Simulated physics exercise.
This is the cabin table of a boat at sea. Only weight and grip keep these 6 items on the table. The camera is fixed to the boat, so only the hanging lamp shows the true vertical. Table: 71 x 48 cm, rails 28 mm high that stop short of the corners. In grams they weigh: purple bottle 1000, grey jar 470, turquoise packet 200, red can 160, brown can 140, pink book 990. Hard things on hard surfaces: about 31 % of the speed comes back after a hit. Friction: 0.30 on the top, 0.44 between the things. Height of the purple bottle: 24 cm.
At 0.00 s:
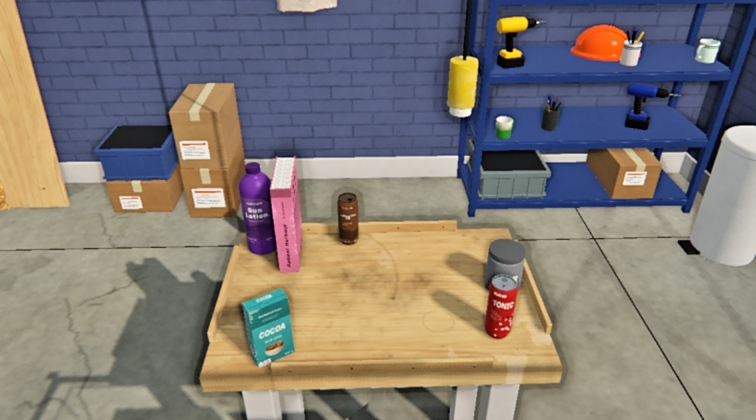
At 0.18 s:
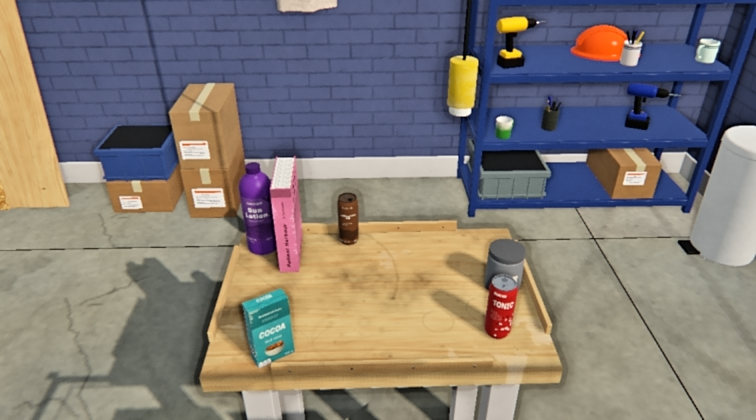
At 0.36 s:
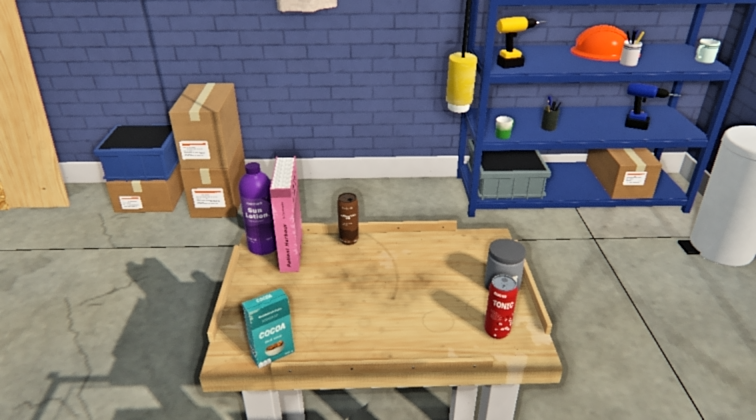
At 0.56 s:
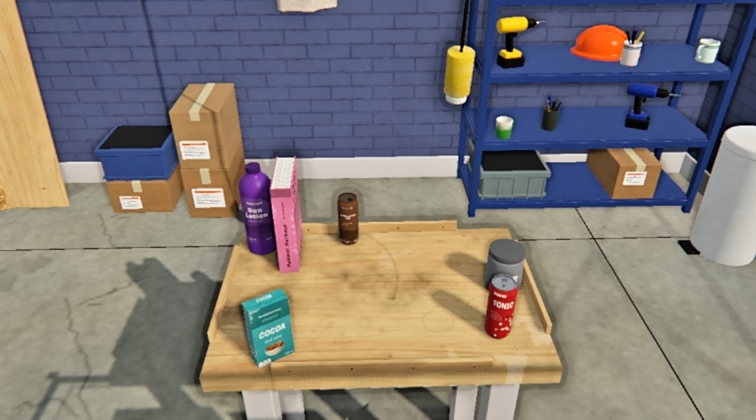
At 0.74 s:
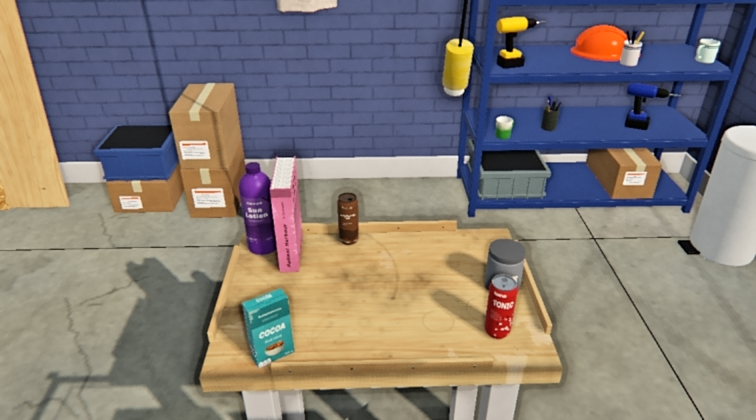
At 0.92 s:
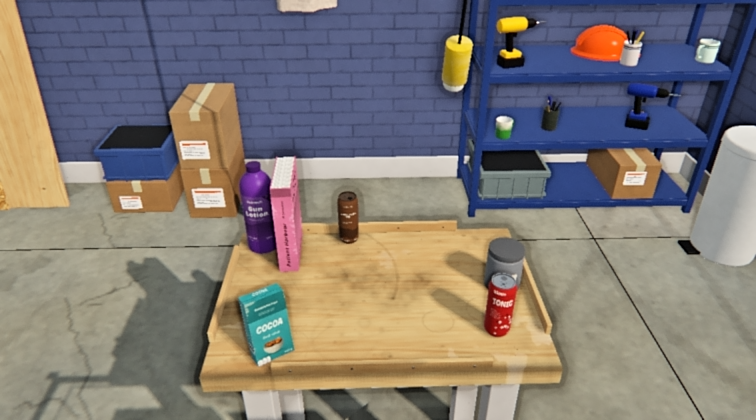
The yellow hanging lamp shifts slightly left, then the turquoise packet tilts back on the table.
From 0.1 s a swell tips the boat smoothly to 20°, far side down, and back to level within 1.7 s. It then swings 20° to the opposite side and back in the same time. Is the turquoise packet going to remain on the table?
The turquoise packet is still on the table.
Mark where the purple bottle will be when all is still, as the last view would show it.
Around (297, 344).
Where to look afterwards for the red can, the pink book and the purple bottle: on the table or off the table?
The red can is still on the table; the pink book ends on the table; the purple bottle finishes off the table.
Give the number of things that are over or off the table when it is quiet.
2 of them.
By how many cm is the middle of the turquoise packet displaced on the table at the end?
About 16 cm.
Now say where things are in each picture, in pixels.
The first frame shows boat level; turquoise packet (270, 329); purple bottle (258, 208).
The second frame shows boat level; red can (501, 308); brown can (348, 220).
The third frame shows boat heeled 4°, far side down; pink book (288, 214); purple bottle (258, 208).
The fourth frame shows boat heeled 11°, far side down; grey jar (505, 267); red can (501, 308).
The fifth frame shows boat heeled 17°, far side down; brown can (348, 220); pink book (288, 214).
The sixth frame shows boat heeled 20°, far side down; turquoise packet (267, 325) rocked 8° off its seat; purple bottle (259, 206).
By 1.22 s, boat heeled 15°, far side down; turquoise packet on its side near (254, 305); purple bottle 5 cm from its spot; grey jar 5 cm from its spot.
By 1.72 s, boat level; purple bottle now off the table; turquoise packet on its side near (261, 281); grey jar 7 cm from its spot.
By 2.82 s, boat heeled 18°, near side down; turquoise packet on its side near (259, 291); grey jar 4 cm from its spot; red can 3 cm from its spot.
When it is over (4.0 s), off the table, purple bottle; lying over on the table, turquoise packet; not toppled but over 5 cm from the start, brown can and pink book; the other 2 within 5 cm of the start. In the last view, turquoise packet near (256, 304).
